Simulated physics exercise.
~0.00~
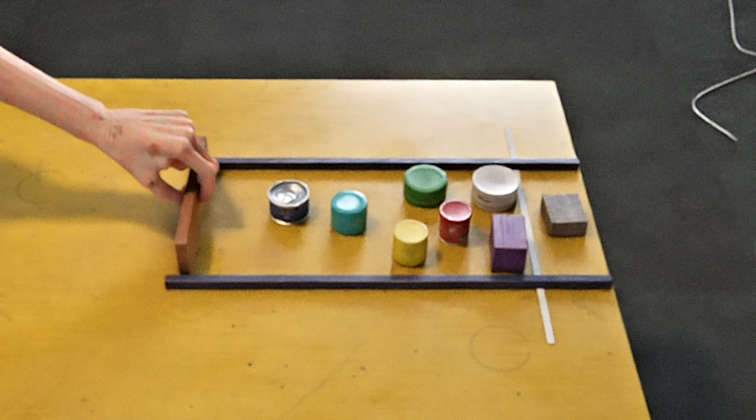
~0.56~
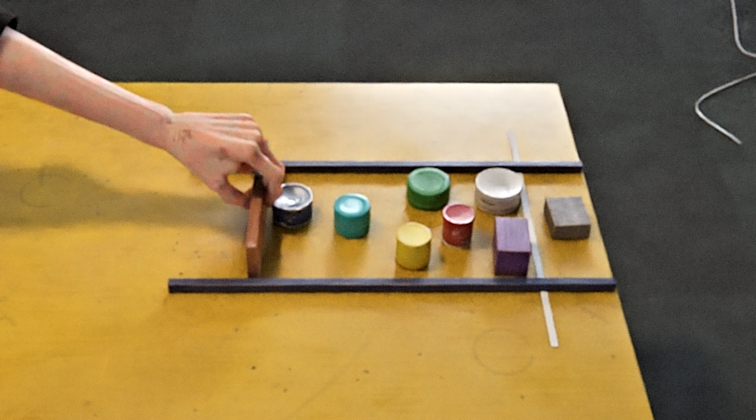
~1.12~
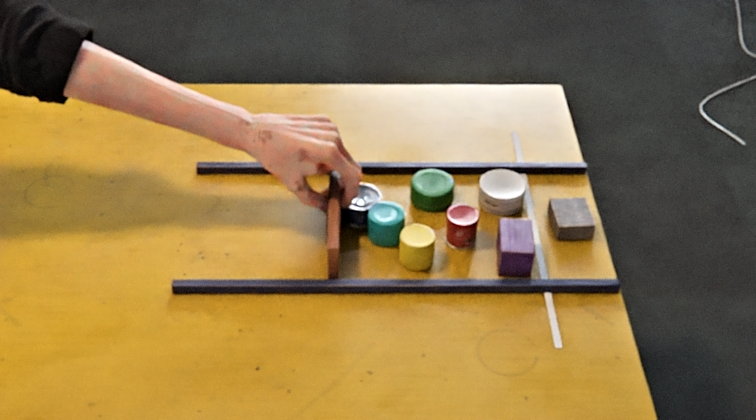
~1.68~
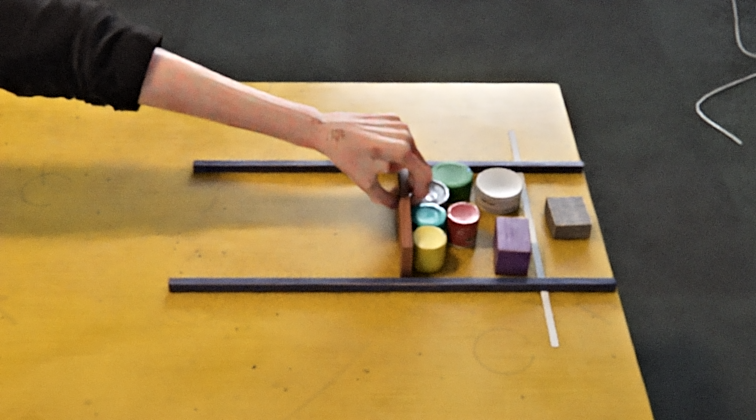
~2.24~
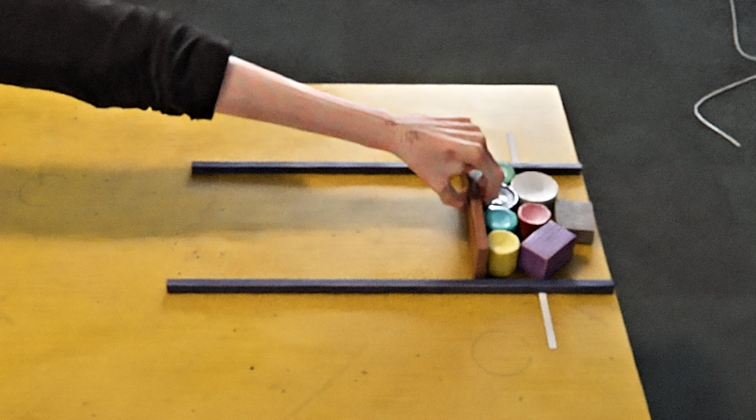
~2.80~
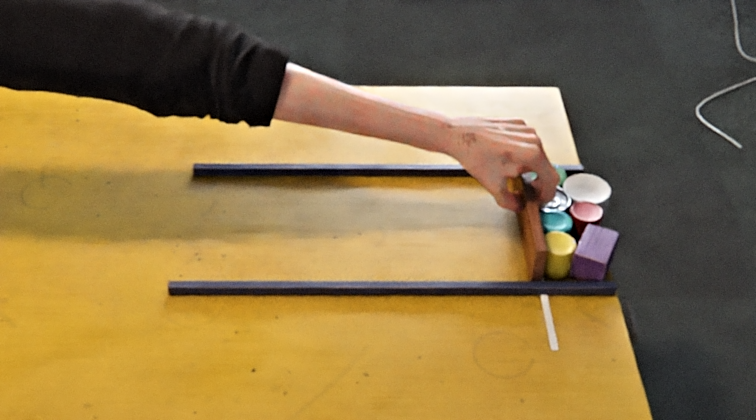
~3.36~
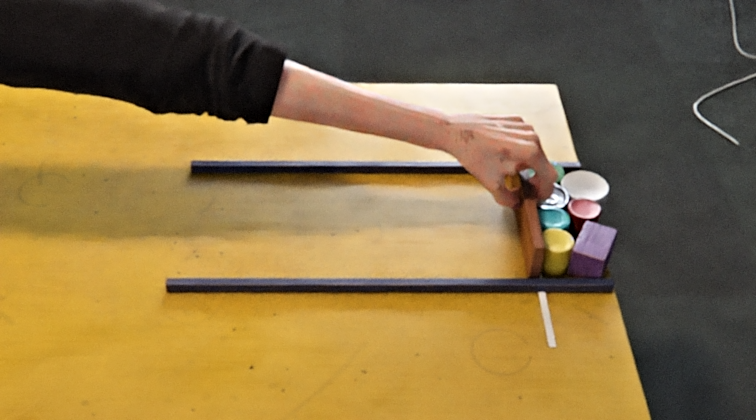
A hand holds a small brown board upright between two dark rails on a yellow table, seen from above by a slightly swaying camera. Ahead of it, to the right, sit blue, turquoise, green, yellow, red and white round pieces, a purple block and, nearest the table's right end, a grey block. The hand slides the board right, gathering the blue and turquoise pieces, then the yellow. The pack tightens, pushing the white piece and turning the purple block. The grey block goes over the edge, and the board stops by the pale tape, the rest crowded at the brink.
